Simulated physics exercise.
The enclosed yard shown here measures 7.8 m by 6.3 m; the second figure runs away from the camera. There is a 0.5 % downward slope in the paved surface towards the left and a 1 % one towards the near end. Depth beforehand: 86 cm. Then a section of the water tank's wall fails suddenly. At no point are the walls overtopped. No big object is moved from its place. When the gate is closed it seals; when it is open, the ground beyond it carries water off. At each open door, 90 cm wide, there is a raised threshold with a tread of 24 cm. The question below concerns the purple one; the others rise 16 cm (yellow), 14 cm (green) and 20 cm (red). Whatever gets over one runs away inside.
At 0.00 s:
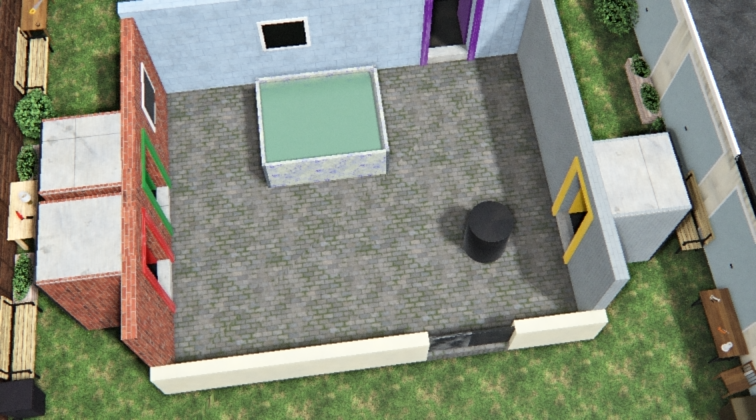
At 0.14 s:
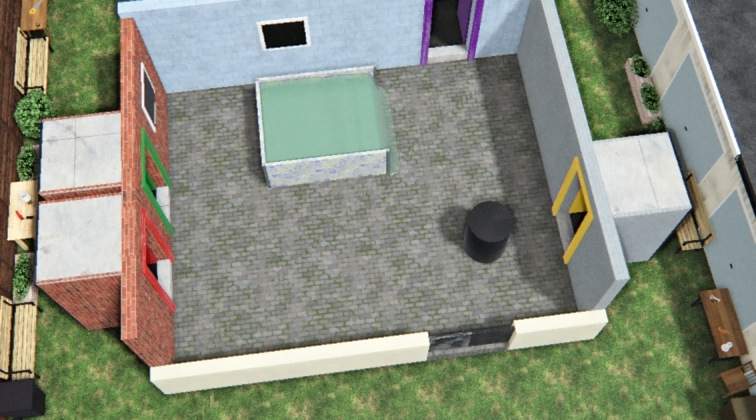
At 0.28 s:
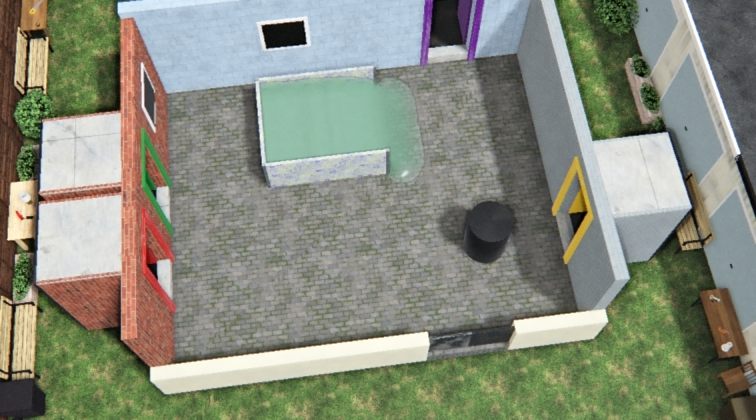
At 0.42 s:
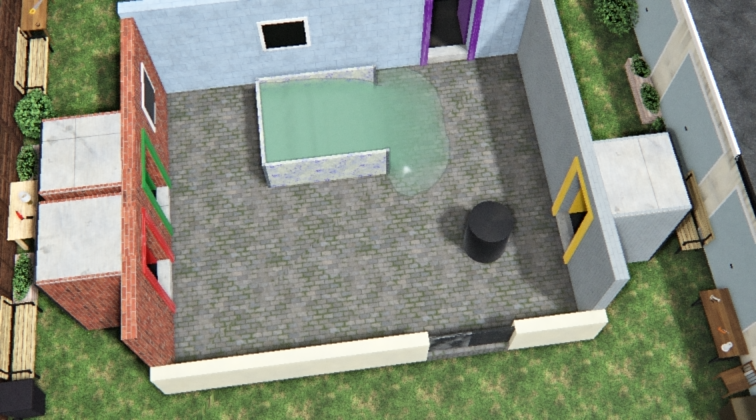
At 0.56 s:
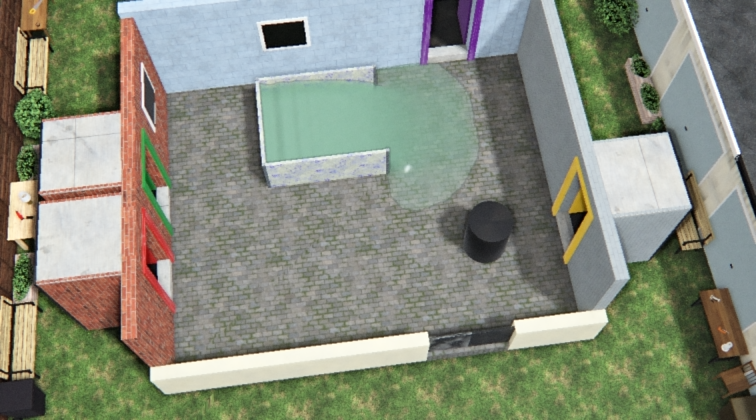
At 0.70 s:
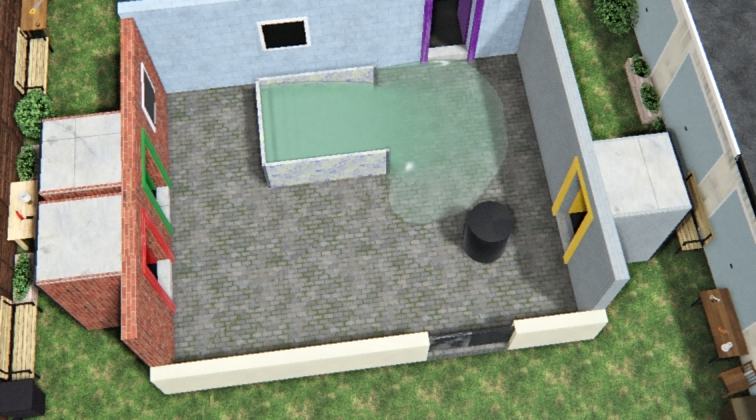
Green water pouring out of the tank's open right side, spreading across the paved yard and reaching the purple door.
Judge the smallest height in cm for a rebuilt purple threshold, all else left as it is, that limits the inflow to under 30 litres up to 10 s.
Roughly 23 cm at the least.
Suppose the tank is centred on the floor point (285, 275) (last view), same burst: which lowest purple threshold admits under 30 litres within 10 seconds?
Then about 22 centimetres at the least.
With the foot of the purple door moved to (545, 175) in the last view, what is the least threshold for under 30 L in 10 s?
Close to 28 cm at the least.
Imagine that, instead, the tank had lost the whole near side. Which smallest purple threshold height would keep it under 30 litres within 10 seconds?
Then it needs around 7.5 cm.
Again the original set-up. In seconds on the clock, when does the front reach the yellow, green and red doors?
Yellow 1.5 s, green 6.5 s, red 6.0 s.
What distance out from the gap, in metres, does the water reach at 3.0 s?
5.8 metres.
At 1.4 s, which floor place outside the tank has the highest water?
Around pixel (518, 66).
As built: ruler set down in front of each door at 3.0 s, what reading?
Lab note, cm: Yellow 23; green 0; red 0; purple 33.
After 1.4 s water covers 30 % of the floor, deepest (53 cm) near (518, 66); 21 cm at the purple door, 0 litres in over its 23 cm threshold.
After 3.0 s water covers 40 % of the floor, deepest (40 cm) near (568, 316); 33 cm at the purple door, 10 litres in over its 23 cm threshold.
After 10.0 s water covers 95 % of the floor, deepest (21 cm) near (176, 377); 3 cm at the purple door, 30 litres in over its 23 cm threshold.
At the purple door as built, the water arrived by 0.7 s and peaked near 33 cm at 3.0 s.
Run again over the same 10 s with other heights there, 44 litres in over 20.5 cm, 11 litres over 27.5 cm. The limit of 30 litres is kept from about 23 cm up.
